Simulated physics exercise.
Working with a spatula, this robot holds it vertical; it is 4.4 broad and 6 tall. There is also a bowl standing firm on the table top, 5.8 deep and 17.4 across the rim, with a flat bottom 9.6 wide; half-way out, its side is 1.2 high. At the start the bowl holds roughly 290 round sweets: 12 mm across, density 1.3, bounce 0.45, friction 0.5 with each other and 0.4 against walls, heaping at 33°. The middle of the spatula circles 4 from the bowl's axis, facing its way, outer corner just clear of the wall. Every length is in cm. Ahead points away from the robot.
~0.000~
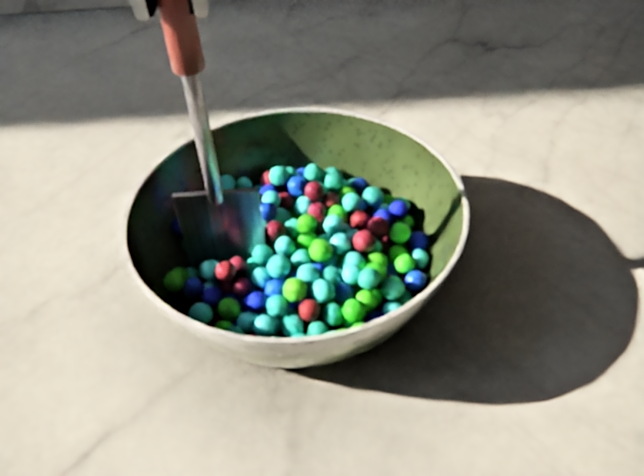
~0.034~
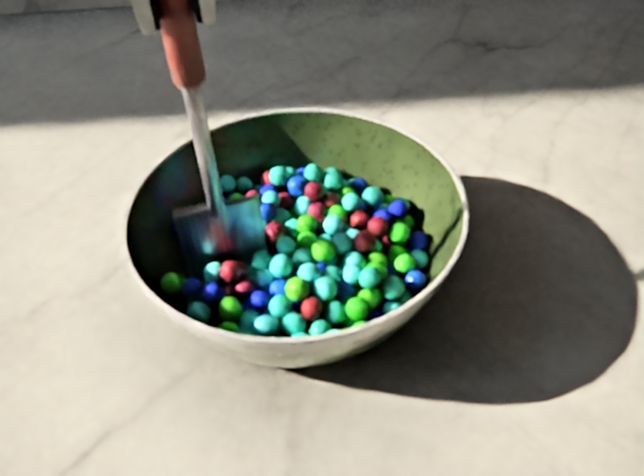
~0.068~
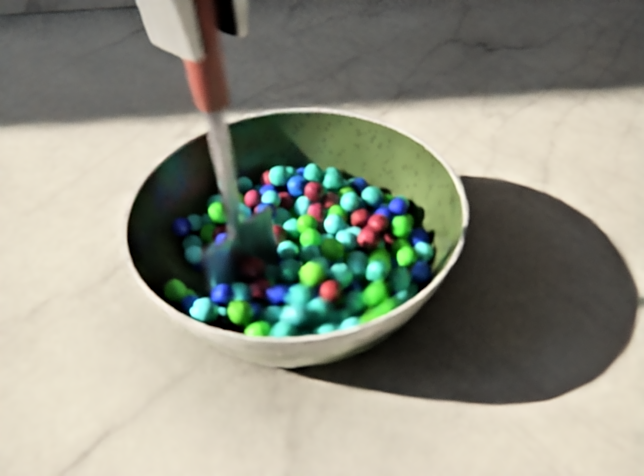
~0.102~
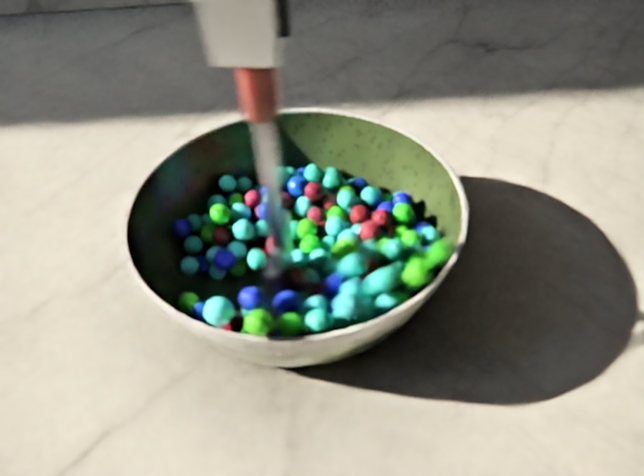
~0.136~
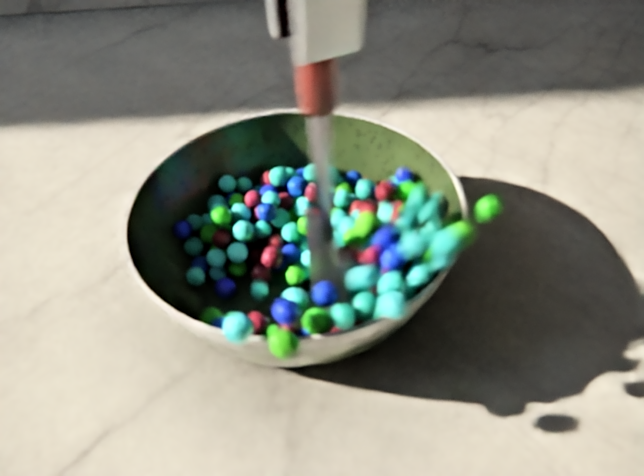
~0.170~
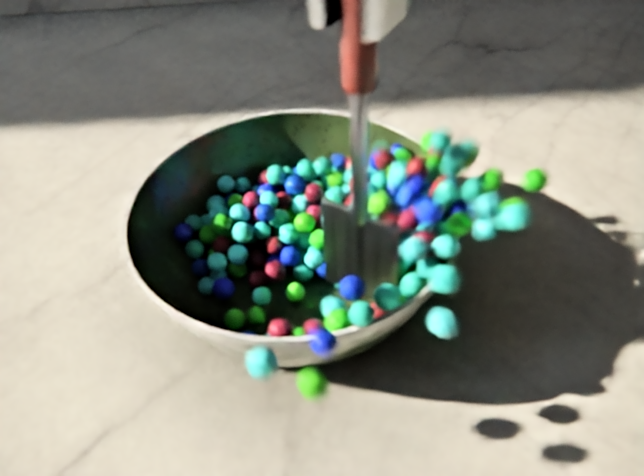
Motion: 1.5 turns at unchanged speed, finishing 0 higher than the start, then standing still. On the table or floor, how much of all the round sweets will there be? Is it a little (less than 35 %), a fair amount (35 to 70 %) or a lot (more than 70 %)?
A fair amount, from 35 to 70 %.
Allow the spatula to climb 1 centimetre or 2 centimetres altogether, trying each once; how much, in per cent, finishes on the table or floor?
Roughly 40 and 40 per cent.
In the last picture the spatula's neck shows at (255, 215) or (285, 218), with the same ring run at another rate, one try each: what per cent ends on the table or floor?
About 20 and 25 per cent.
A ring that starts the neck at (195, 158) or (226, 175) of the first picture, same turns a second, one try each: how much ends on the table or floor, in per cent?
Roughly 50 % and 35 %.
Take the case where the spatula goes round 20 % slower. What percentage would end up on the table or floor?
In that case it comes to around 40 percent.
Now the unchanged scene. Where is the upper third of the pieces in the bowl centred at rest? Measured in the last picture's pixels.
Estimated centre: (352, 205).
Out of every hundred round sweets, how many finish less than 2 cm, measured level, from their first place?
Result: Close to 5 per cent of the load.
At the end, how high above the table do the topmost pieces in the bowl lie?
Roughly 5.0 centimetres.
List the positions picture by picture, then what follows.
The spatula neck at (210, 169), 0° round; upper third of the load around (308, 240), from x 175 to 420, top at y 175; 290 in the bowl, in the first frame.
The spatula neck at (211, 181), 14° round; upper third of the load around (302, 248), from x 170 to 420, top at y 175, in the second frame.
The spatula neck at (232, 206), 47° round; upper third of the load around (310, 271), from x 175 to 425, top at y 175, in the third frame.
The spatula neck at (276, 218), 80° round; upper third of the load around (347, 276), from x 180 to 440, top at y 175, in the fourth frame.
The spatula neck at (325, 211), 113° round; upper third of the load around (389, 244), from x 185 to 490, top at y 175; 285 in the bowl, 5 in flight or on the tool, in the fifth frame.
The spatula neck at (360, 189), 146° round; upper third of the load around (414, 204), from x 185 to 535, top at y 140; 278 in the bowl, 12 in flight or on the tool, in the sixth frame.
After 0.32 s, 296° round, highest piece 10 above the table; 204 in the bowl, 33 on the table or floor, 53 in flight or on the tool.
After 0.48 s, 86° round, highest piece 8 above the table; 167 in the bowl, 105 on the table or floor, 18 in flight or on the tool.
After 0.76 s, 180° round, highest piece 5 above the table; 148 on the table or floor, 142 in the bowl.
After 1.46 s, 180° round, highest piece 5 above the table; 148 on the table or floor, 142 in the bowl.
In the end, 148 on the table or floor, 142 in the bowl. That is 51 % on the table or floor.
